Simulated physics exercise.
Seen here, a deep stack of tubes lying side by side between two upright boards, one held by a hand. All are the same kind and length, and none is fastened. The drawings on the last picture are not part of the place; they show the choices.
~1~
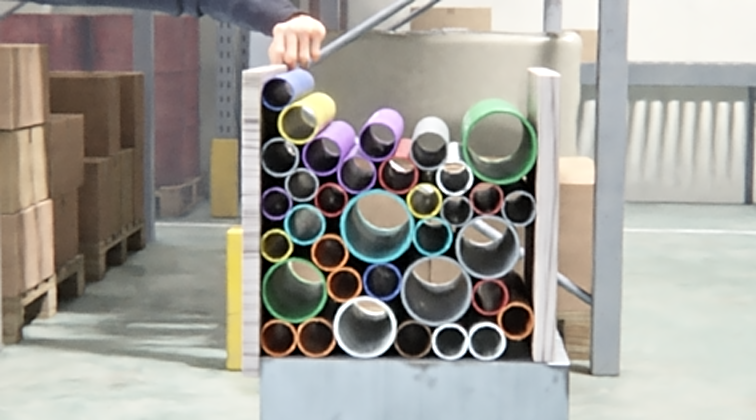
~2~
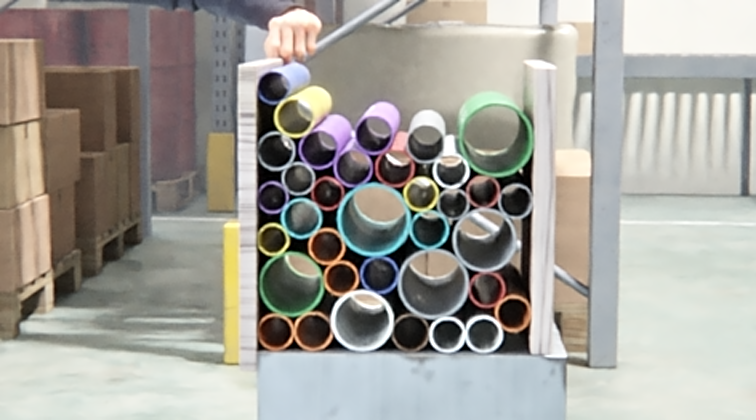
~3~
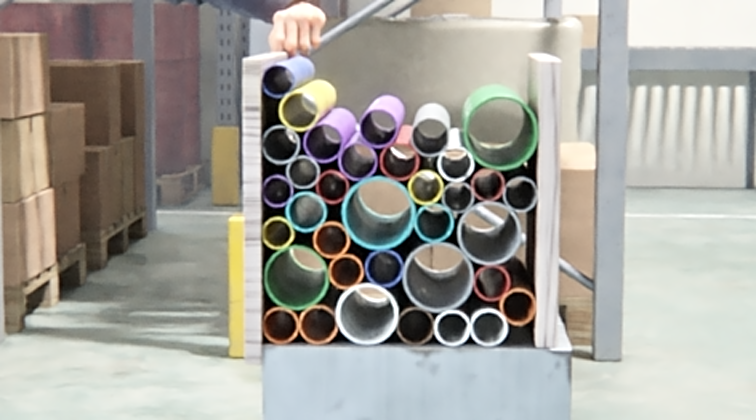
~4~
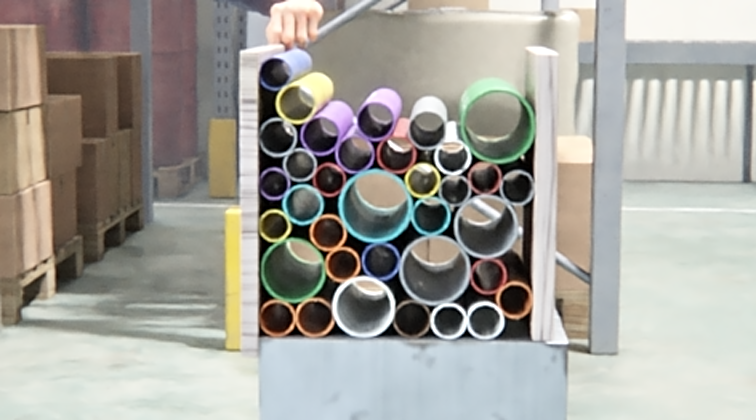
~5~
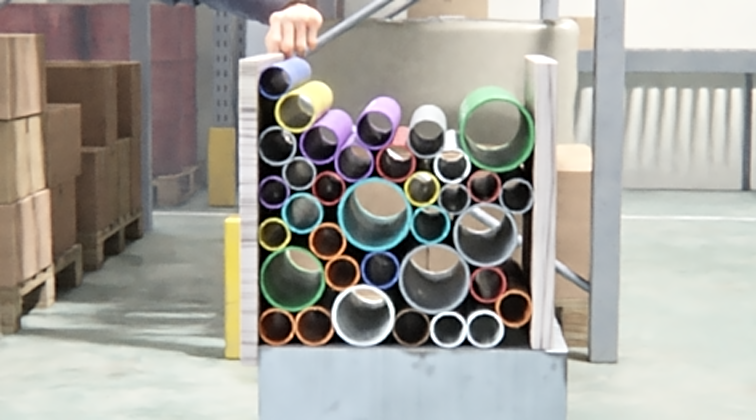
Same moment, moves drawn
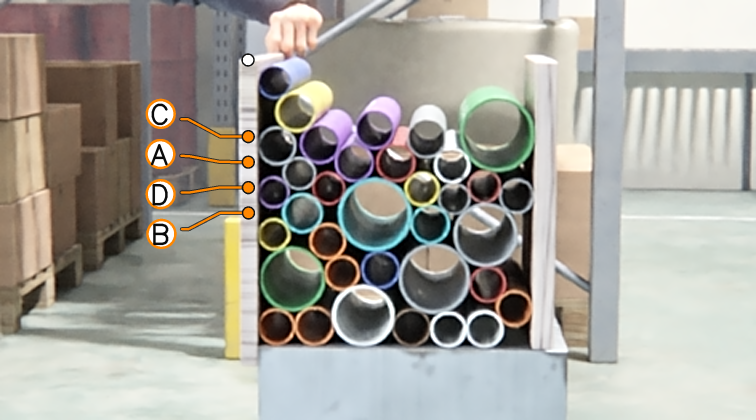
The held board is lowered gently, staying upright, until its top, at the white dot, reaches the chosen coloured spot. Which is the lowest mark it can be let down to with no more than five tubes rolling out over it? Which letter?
At most to B.
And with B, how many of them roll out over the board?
It comes to three.
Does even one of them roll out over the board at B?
Yes.
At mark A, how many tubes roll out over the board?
At A the number is one.
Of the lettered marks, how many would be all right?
The number is four.
On the marked copy, A at (248, 162); B at (249, 213); C at (248, 136); D at (249, 188); the white dot at (248, 60).
Following B. Soon after the start, top of the board (258, 127).
Later, top of the board (258, 205).
In the end, top of the board (258, 212), three out over the board.
As for the rest, A one out over the board; C one out over the board; D three out over the board.
